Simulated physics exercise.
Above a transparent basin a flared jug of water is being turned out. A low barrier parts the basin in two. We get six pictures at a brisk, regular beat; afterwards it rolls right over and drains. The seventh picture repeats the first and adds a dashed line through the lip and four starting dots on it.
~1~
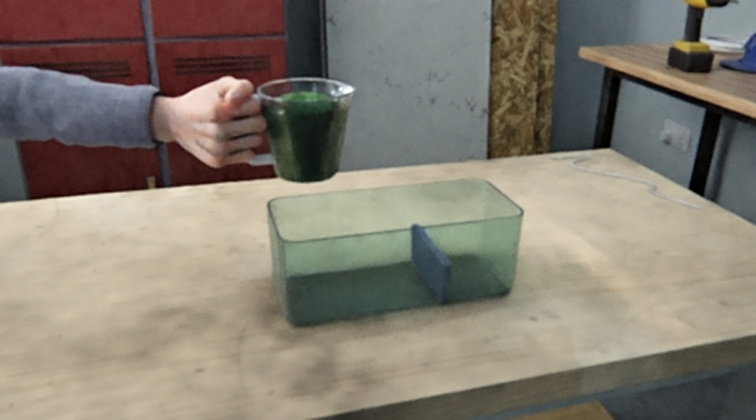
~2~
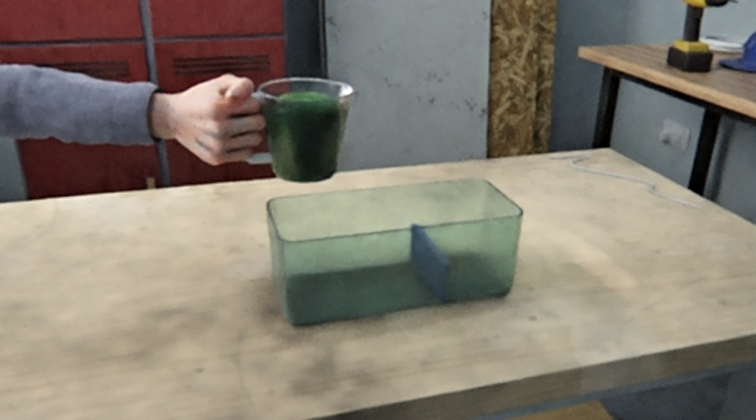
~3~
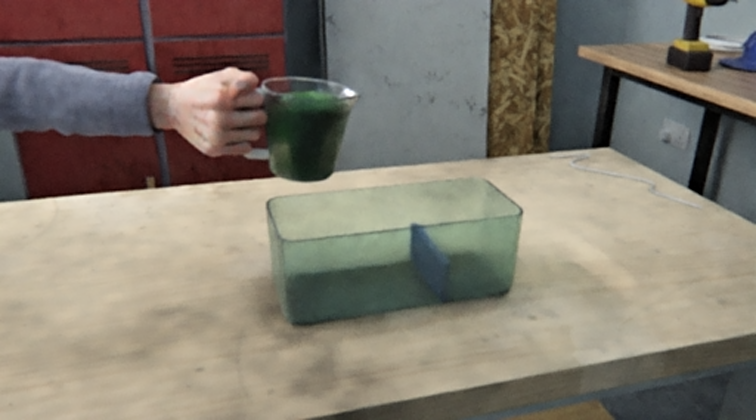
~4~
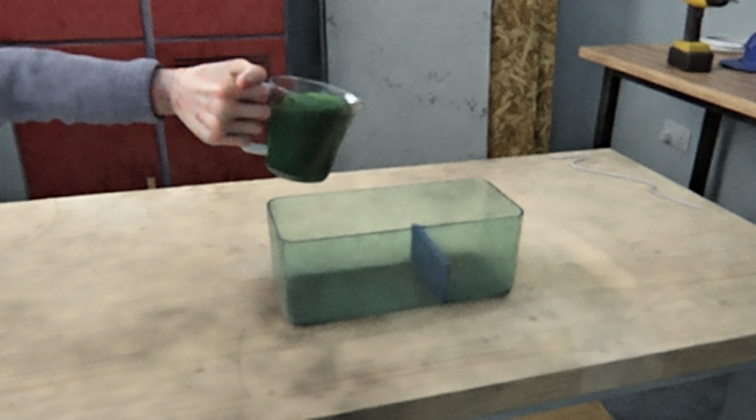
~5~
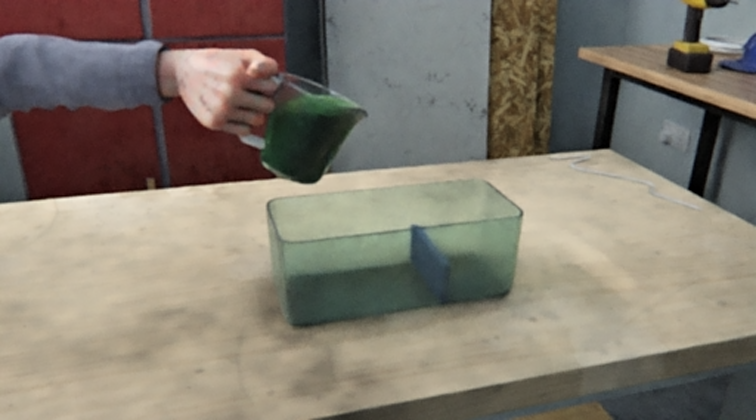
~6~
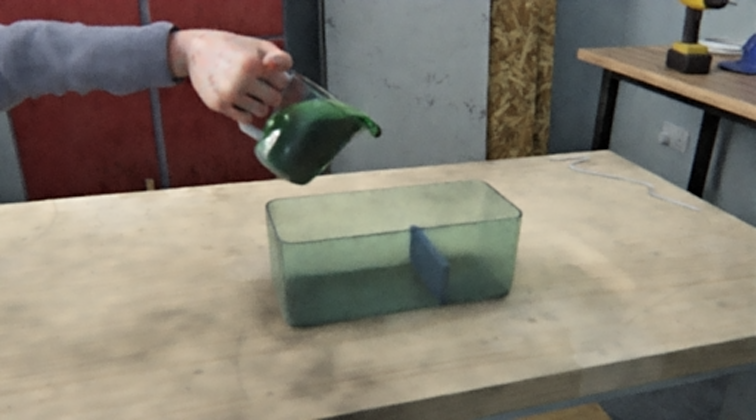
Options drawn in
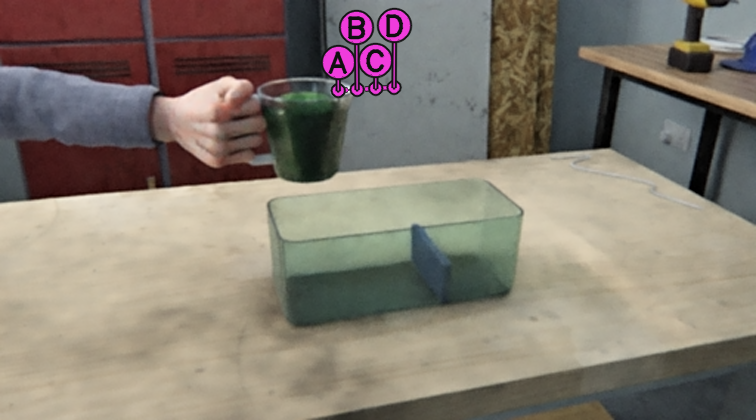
A hand tilts a clear jug of green liquid rightward until some passes its lip.
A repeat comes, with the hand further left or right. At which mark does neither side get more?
Spot D.
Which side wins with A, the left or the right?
The left side.
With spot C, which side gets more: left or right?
More ends on the left.
On the marked copy, A at (338, 90); B at (357, 89); C at (375, 88); D at (394, 87).
For spot A, about 98 % ends left of the wall and 2 % right of it.
For spot B, about 95 % ends left of the wall and 3 % right of it.
For spot C, about 86 % ends left of the wall and 13 % right of it.
For spot D, about 54 % ends left of the wall and 45 % right of it.
